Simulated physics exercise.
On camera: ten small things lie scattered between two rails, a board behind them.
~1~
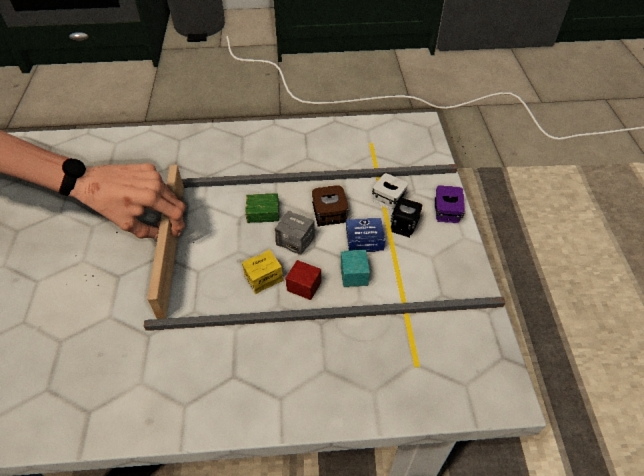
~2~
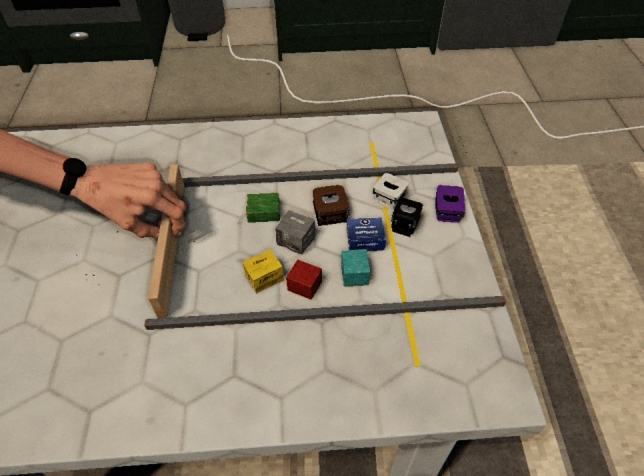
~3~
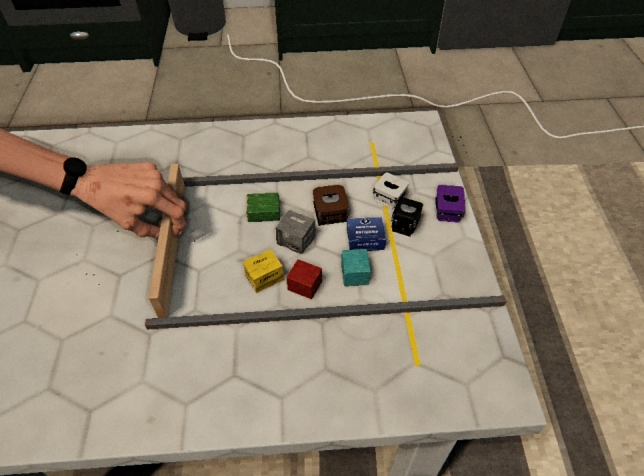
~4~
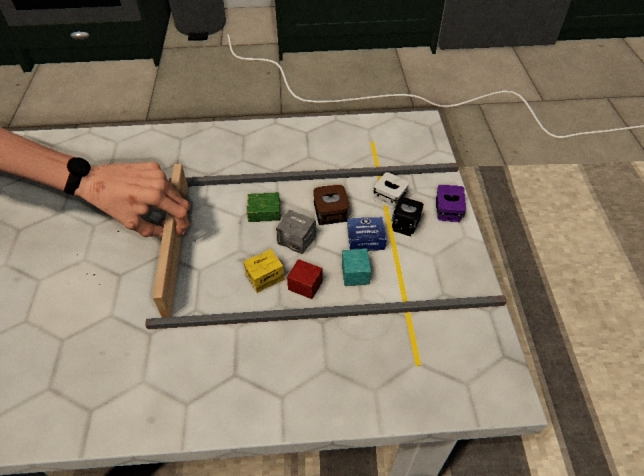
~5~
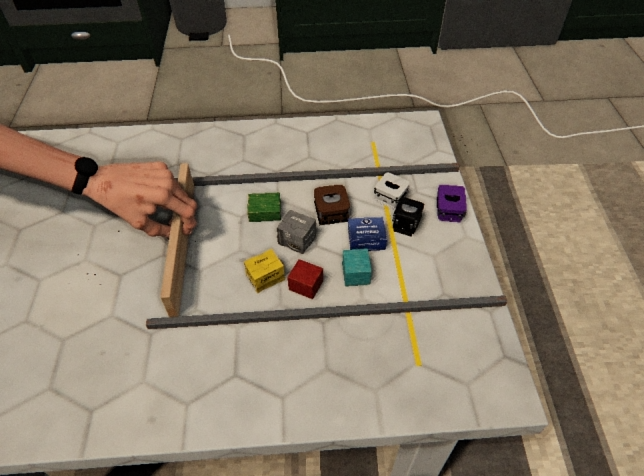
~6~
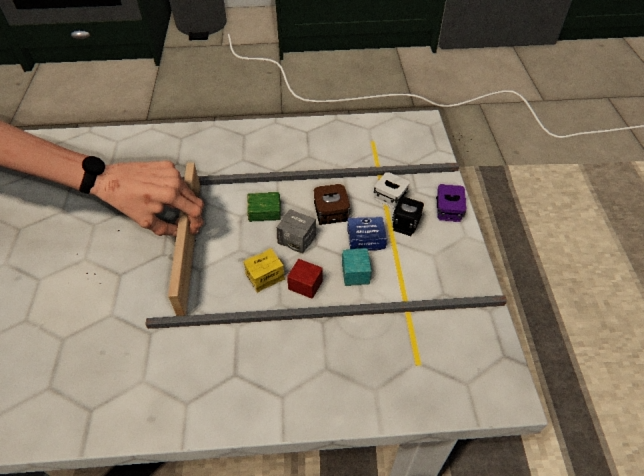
The clip opens on ten small colored blocks scattered between two dark rails on a tiled tabletop, with a hand holding a wooden board upright at the left. The board stays nearly still at first, then the hand slides it slightly right, while the blocks barely move.
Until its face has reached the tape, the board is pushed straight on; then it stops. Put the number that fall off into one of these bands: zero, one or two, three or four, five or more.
That is one or two.
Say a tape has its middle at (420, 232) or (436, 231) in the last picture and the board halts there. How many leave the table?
First try 3, second try 5.
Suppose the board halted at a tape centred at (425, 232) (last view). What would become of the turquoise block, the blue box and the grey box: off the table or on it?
In short: Turquoise block safe, blue box safe, grey box safe.
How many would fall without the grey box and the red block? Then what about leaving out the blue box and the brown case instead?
Fallen: 0, and 0 in the other try.
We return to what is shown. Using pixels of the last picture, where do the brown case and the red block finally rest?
The brown case comes to rest at (433, 197), and the red block comes to rest at (417, 284).
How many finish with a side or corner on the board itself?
It is in contact with 4.
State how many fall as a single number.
It comes to 1.
Soon after, none off yet; purple case at rest near (450, 204); black case at rest near (408, 216); white case at rest near (391, 191).
After that, none off yet; purple case at rest near (450, 204); black case moving near (410, 215); white case displaced a little near (405, 189).
In the end, the number that fall off is one or two; gone, purple case.
